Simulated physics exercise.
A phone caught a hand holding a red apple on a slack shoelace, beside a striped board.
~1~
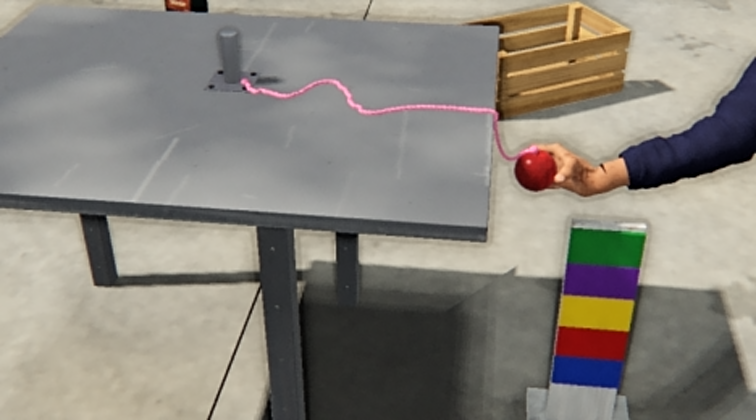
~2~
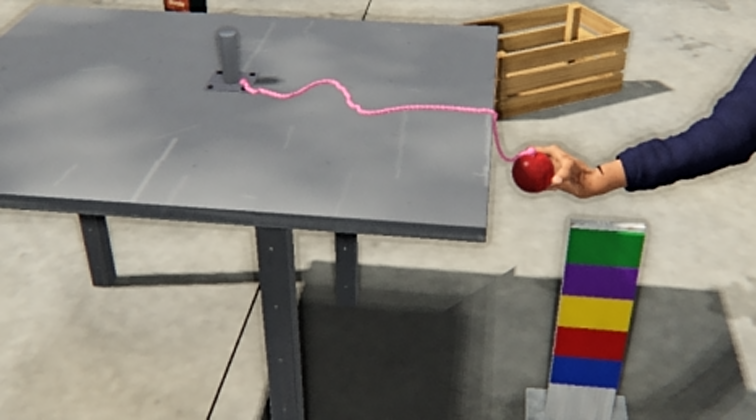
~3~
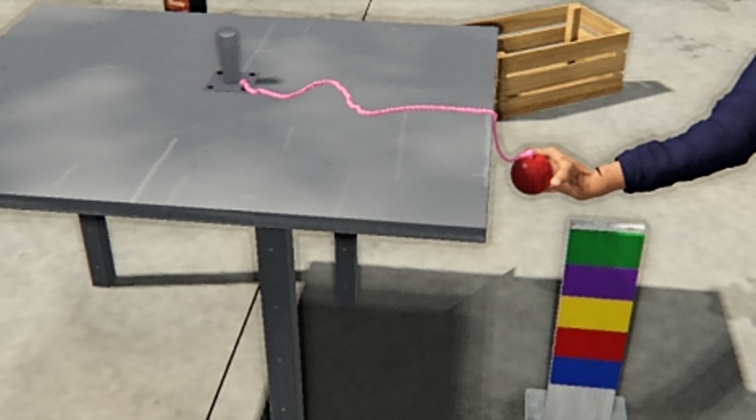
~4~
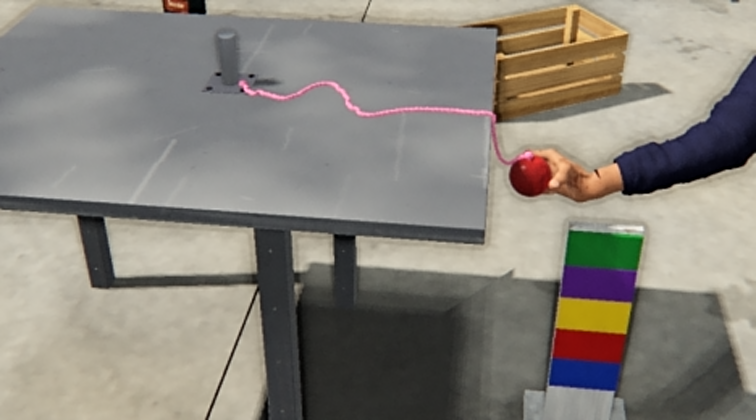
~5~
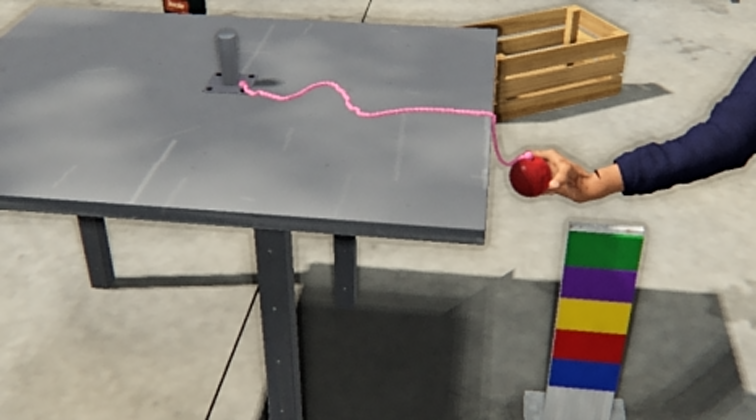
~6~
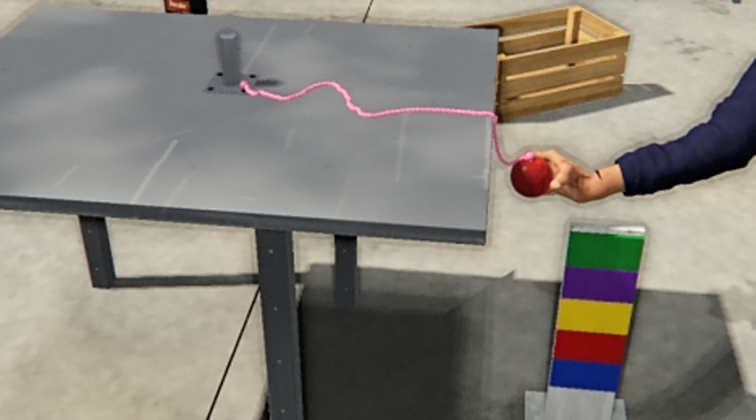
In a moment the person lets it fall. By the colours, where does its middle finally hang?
At the purple band.
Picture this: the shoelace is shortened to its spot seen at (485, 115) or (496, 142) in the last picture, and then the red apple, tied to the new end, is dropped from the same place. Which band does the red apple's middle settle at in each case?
Cut one gives none, it hangs higher; cut two gives green.
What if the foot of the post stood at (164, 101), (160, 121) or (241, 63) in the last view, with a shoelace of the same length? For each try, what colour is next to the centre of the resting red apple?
In turn, green, then green, then purple.
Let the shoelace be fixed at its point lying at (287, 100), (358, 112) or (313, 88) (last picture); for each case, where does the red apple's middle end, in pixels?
Try 1: (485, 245); try 2: (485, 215); try 3: (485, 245).
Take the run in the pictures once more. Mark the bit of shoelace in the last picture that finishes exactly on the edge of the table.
You'll find it somewhere near (411, 111).
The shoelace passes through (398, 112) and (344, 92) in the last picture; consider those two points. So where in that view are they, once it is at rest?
The first settles around (482, 110), the second around (388, 99).
Soon after, apple near (516, 281); level with purple.
Then, apple near (456, 258); level with purple.
Further on, apple near (496, 270); level with purple.
At rest, apple near (486, 269); level with purple. Its middle rests at the purple band.
